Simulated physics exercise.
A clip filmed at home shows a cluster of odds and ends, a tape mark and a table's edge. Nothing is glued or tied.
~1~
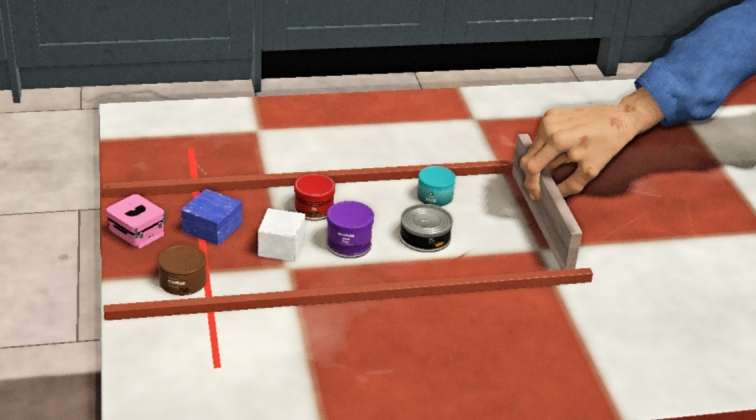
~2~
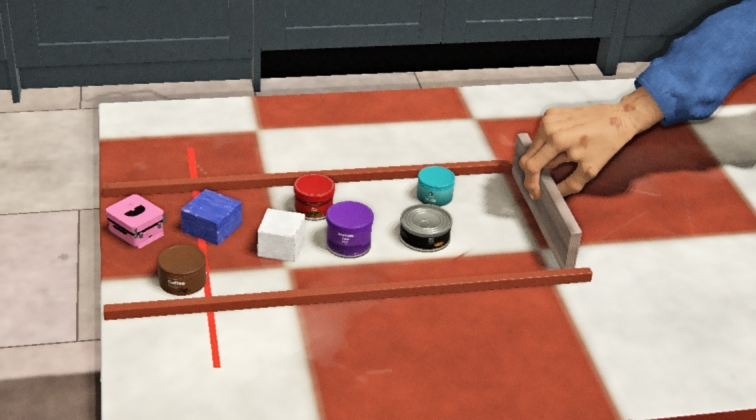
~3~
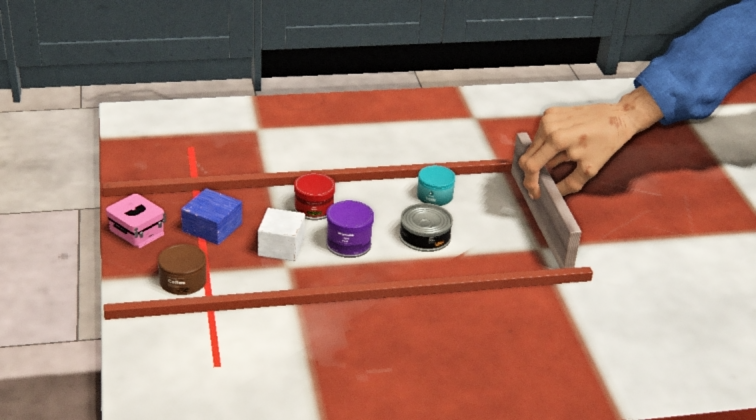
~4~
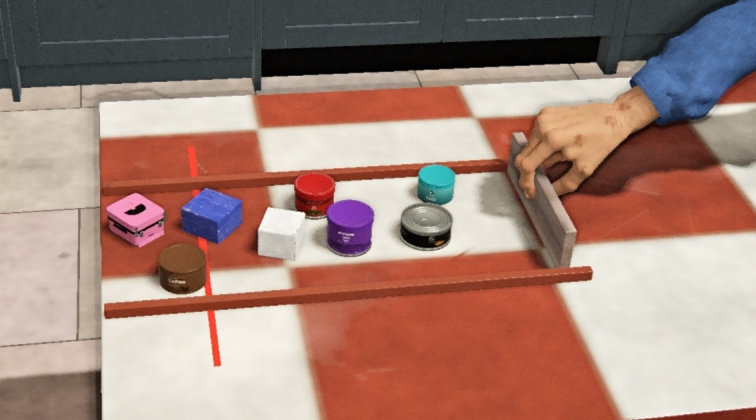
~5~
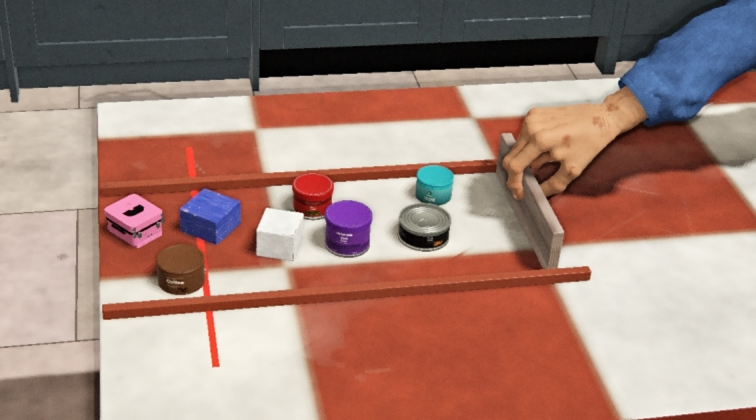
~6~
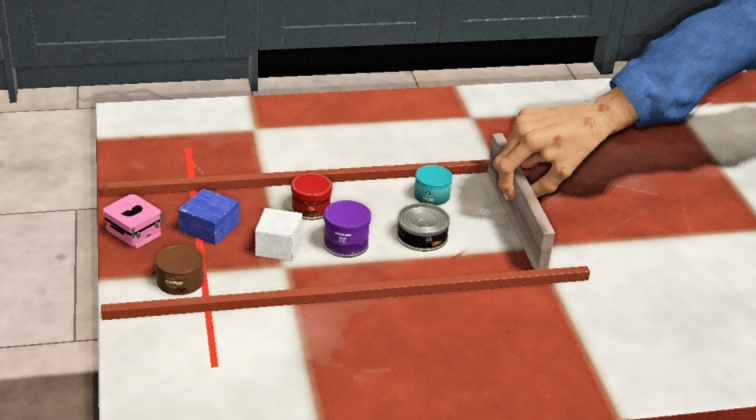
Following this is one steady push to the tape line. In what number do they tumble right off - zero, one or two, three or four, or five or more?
Missing from the table at the end: One or two.
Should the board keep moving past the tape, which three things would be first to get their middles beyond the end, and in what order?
You'd get the pink case first, then the brown tub, and the blue block after that.
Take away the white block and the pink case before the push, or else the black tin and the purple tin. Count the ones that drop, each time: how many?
That gives 0 in the first case, then 1 in the second.
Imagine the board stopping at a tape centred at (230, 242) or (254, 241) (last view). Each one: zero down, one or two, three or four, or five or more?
Taking the spots in order - just one or two, then none.
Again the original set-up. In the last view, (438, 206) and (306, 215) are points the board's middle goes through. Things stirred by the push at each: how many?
The count reaches 2 first and 6 second.
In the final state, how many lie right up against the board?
All in all, 2.
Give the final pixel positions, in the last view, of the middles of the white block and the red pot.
About (120, 250), and the other about (147, 210).
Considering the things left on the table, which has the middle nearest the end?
The blue block is the one.
Early on, none off yet; pink case at rest near (133, 222); brown tub at rest near (180, 270); blue block at rest near (209, 216).
A while later, none off yet; pink case at rest near (133, 222); brown tub at rest near (180, 270); blue block moving near (200, 214).
Further along, none off yet; pink case travelled a little near (107, 225); brown tub travelled about its own width near (143, 281); blue block travelled about its own width near (154, 223).
Finally, the number that fall off is one or two; lost, brown tub and pink case.
